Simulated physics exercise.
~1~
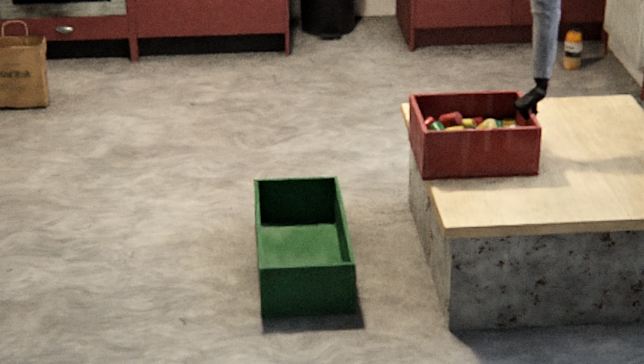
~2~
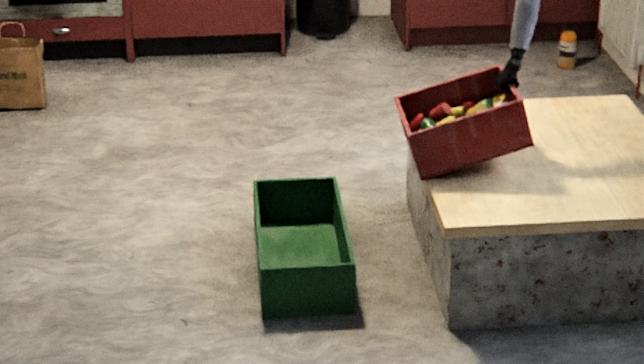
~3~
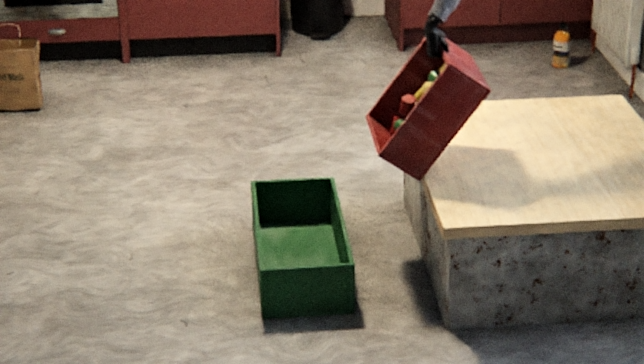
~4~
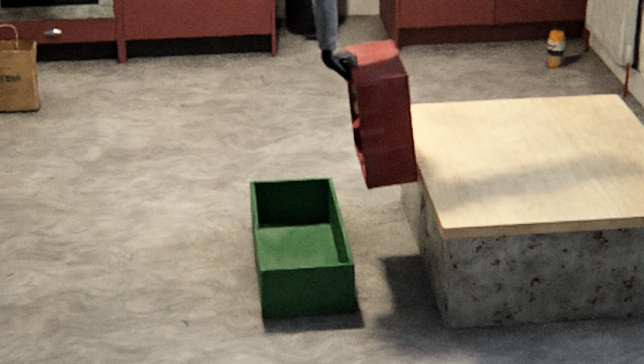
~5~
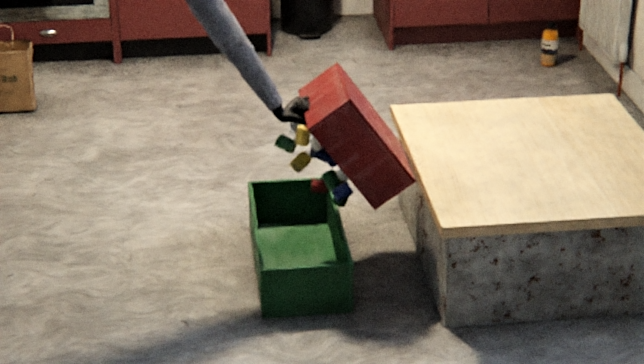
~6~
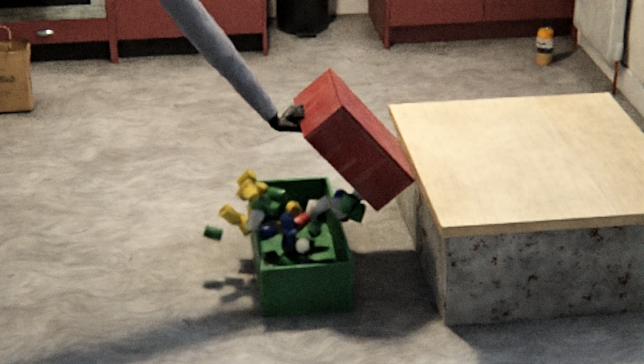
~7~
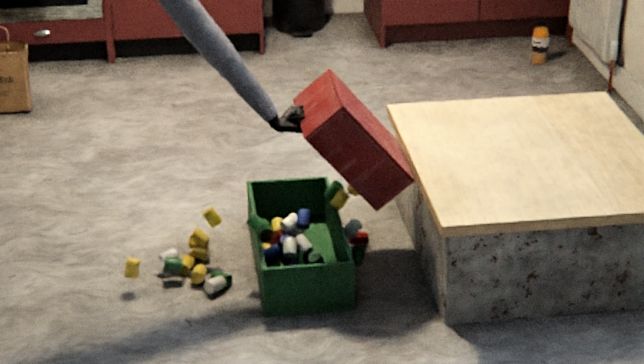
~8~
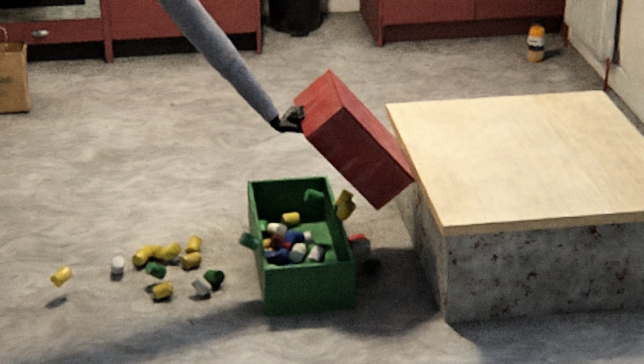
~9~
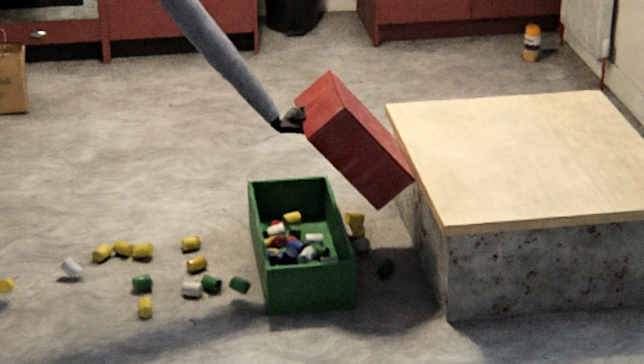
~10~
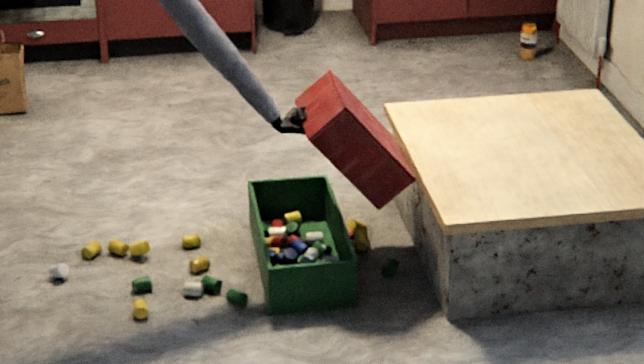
A red box full of small colorful pieces was lifted off a bench by a long arm and tipped over a green box on the floor, and many pieces tumbled in, while others scattered across the floor to the left and a few dropped on the right.
